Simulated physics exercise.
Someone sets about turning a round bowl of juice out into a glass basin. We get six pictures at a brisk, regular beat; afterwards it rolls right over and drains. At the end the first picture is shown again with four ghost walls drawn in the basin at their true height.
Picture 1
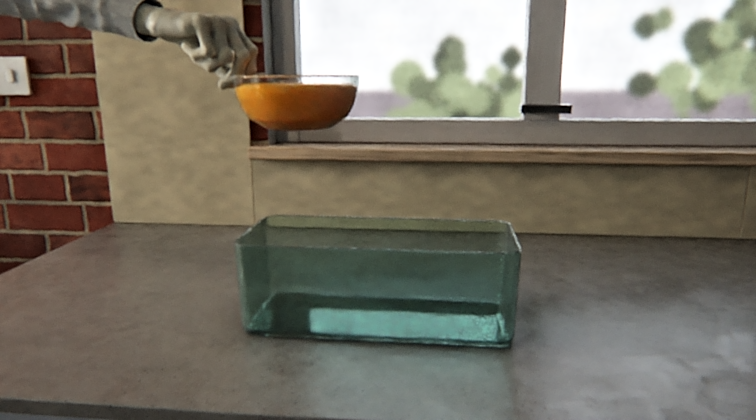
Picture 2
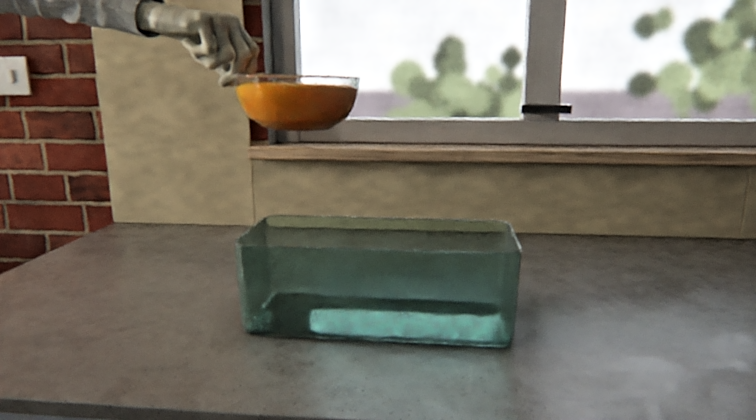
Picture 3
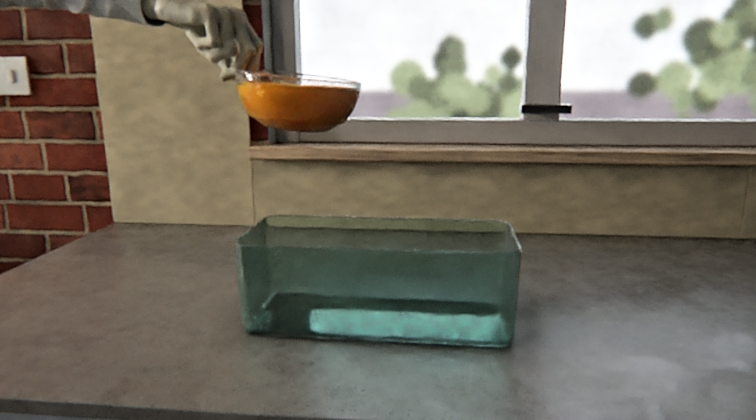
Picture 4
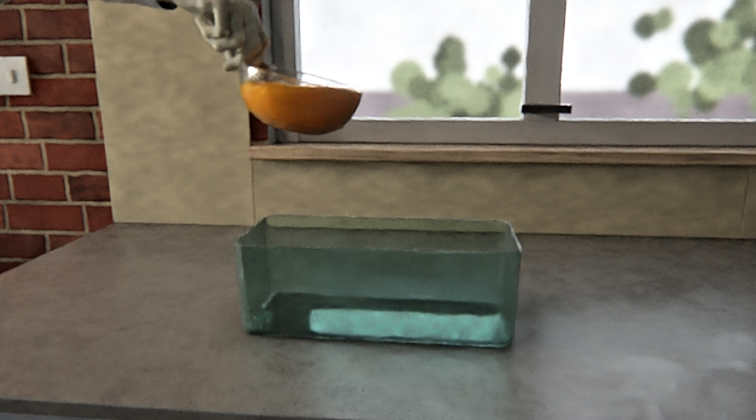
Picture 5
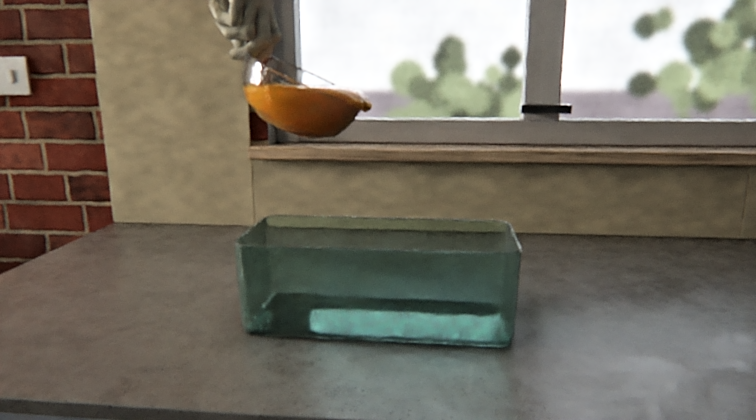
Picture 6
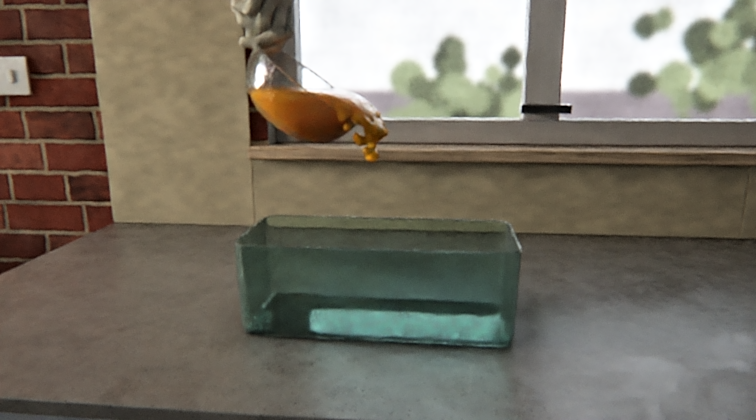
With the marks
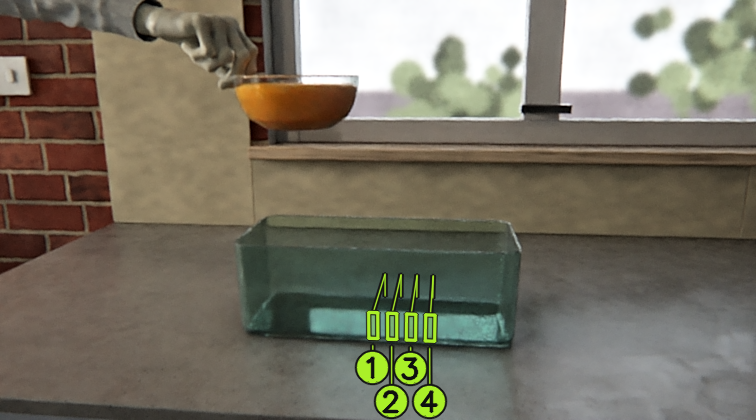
To begin with, a gloved-looking hand holds a round glass bowl of orange juice level above a clear, greenish glass basin on a grey counter. The hand then tilts the bowl gradually to the right, and juice slips over the lip, dropping in a short, uneven stream.
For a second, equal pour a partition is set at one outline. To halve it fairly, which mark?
Slot 3.
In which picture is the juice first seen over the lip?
In picture 5.
On the marked copy, 1 at (372, 345); 2 at (391, 346); 3 at (410, 347); 4 at (429, 348).
If 1 is chosen, about 24 % ends left of the wall and 76 % right of it.
If 2 is chosen, about 35 % ends left of the wall and 64 % right of it.
If 3 is chosen, about 52 % ends left of the wall and 47 % right of it.
If 4 is chosen, about 76 % ends left of the wall and 22 % right of it.
